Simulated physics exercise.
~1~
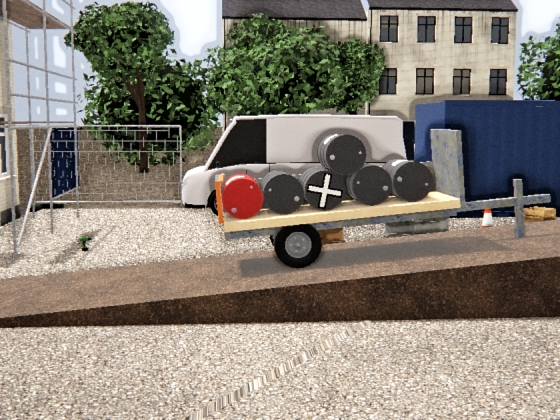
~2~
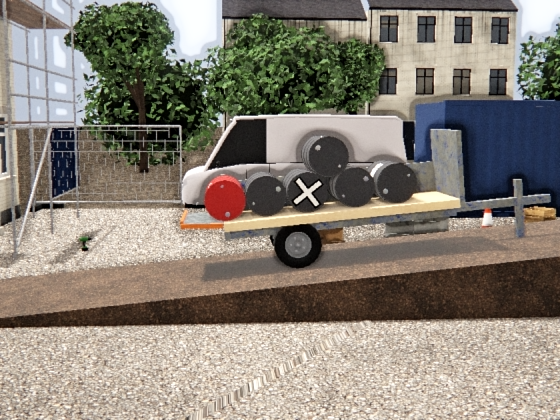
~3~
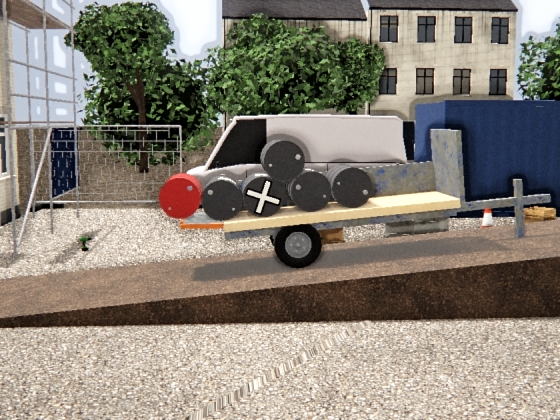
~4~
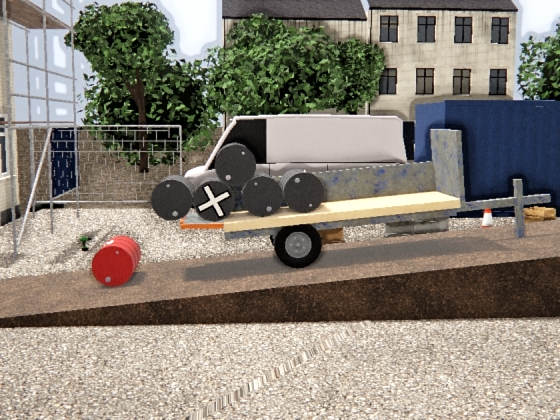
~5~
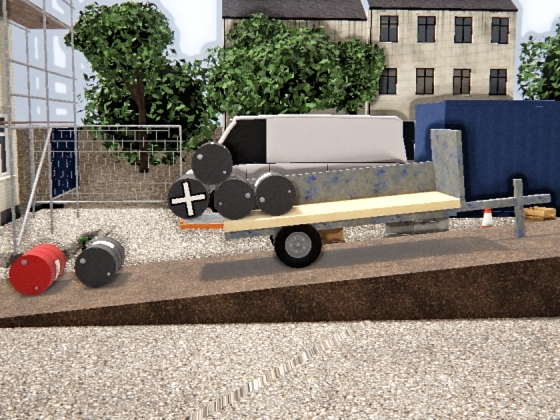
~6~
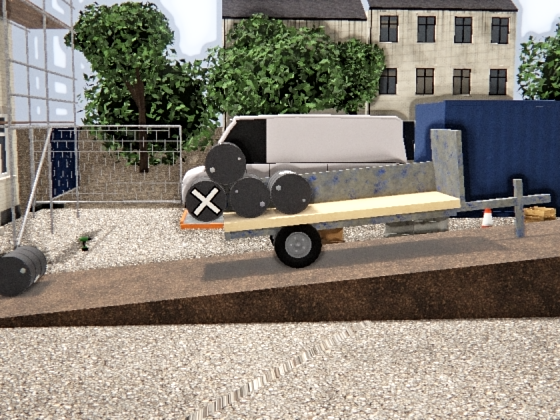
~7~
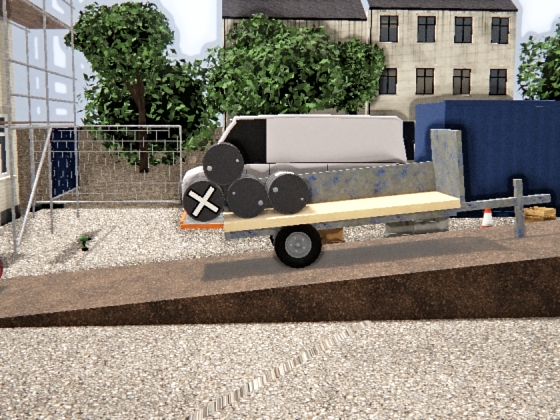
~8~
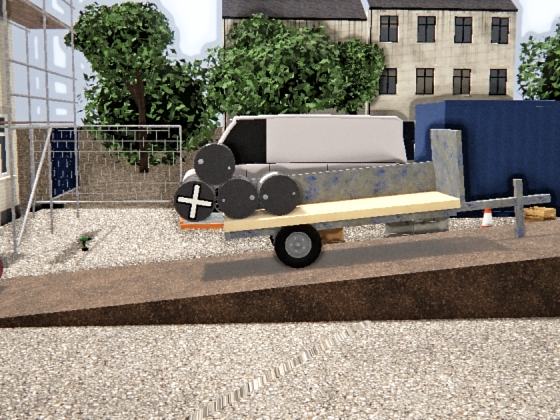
We see a trailer loaded with dark drums and one red drum as its tailgate drops and they roll left; the red drum falls off, followed by a dark one, and both roll down the slope, while the white-crossed drum and three others stay at the tail.
